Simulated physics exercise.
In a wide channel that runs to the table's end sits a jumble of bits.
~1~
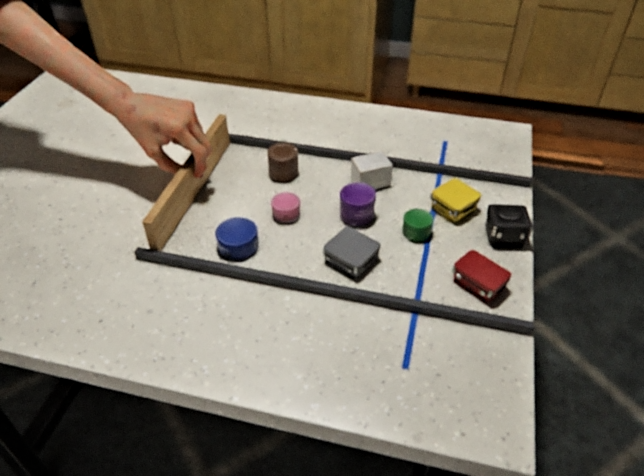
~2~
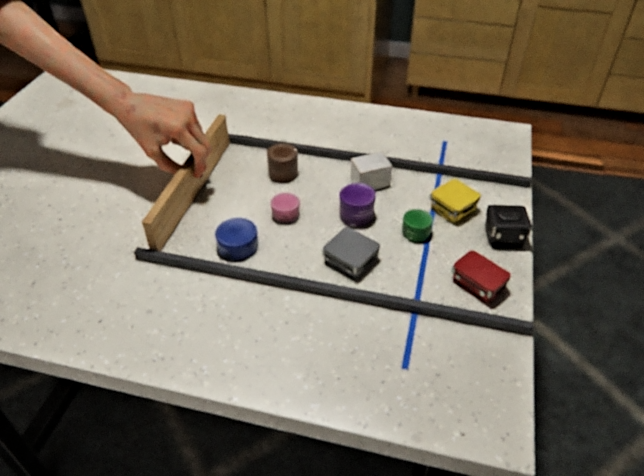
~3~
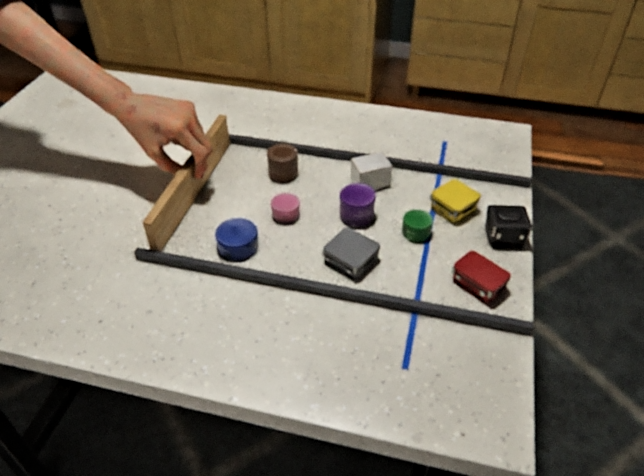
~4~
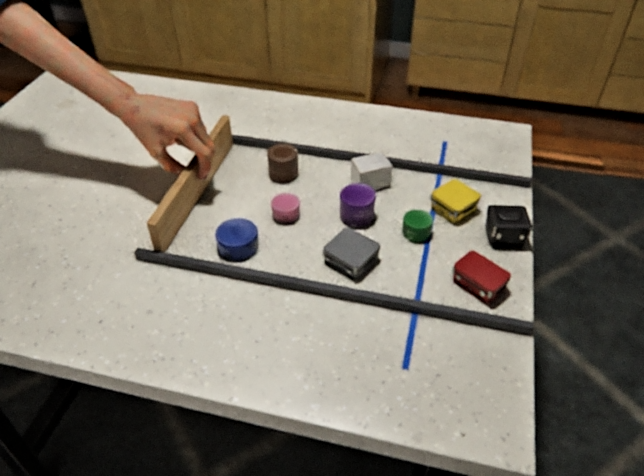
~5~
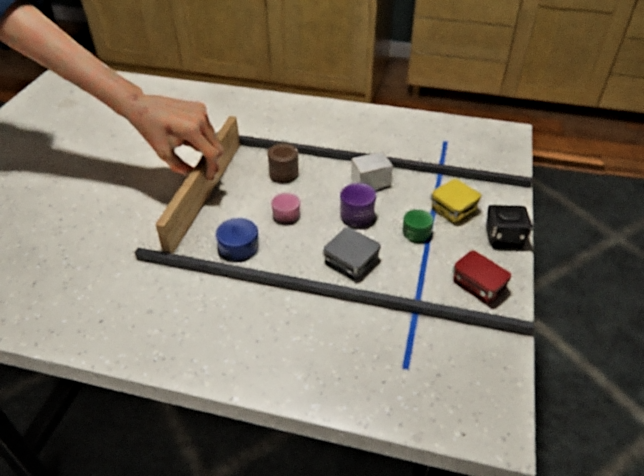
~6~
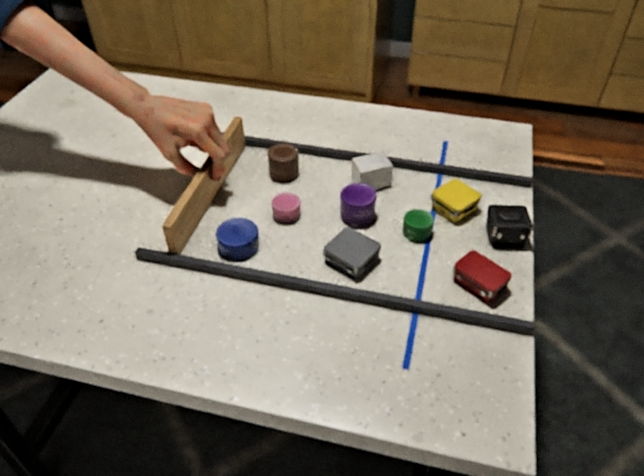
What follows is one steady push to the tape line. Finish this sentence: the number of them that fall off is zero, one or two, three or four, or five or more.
The number of them that fall off is zero.
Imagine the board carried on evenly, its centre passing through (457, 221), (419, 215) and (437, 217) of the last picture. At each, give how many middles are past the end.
Going through the three places, I get 1, 0 and 0.
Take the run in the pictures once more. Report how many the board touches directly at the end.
Result: 4 in all.
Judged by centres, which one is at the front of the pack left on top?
The answer: The black case.
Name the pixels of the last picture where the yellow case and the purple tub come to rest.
First (485, 212), then (451, 217).
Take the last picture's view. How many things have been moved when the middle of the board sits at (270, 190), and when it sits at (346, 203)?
First 2, then 6.
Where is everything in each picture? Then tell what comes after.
In the first picture, black case (507, 225); red case (480, 277); yellow case (455, 201); board (192, 178); tape (429, 232).
In the second picture, red case (480, 277); pink pot (286, 208).
In the third picture, yellow case (455, 202); board (192, 178).
In the fourth picture, black case (507, 226); grey case (352, 254).
In the fifth picture, red case (481, 277); green tub (418, 226).
In the sixth picture, black case (507, 226); red case (481, 277); yellow case (455, 202); board (209, 181); tape (430, 232).
Soon after, none off yet; black case at rest near (507, 226); red case at rest near (481, 277); yellow case at rest near (455, 202).
At rest, the number that fall off is zero.
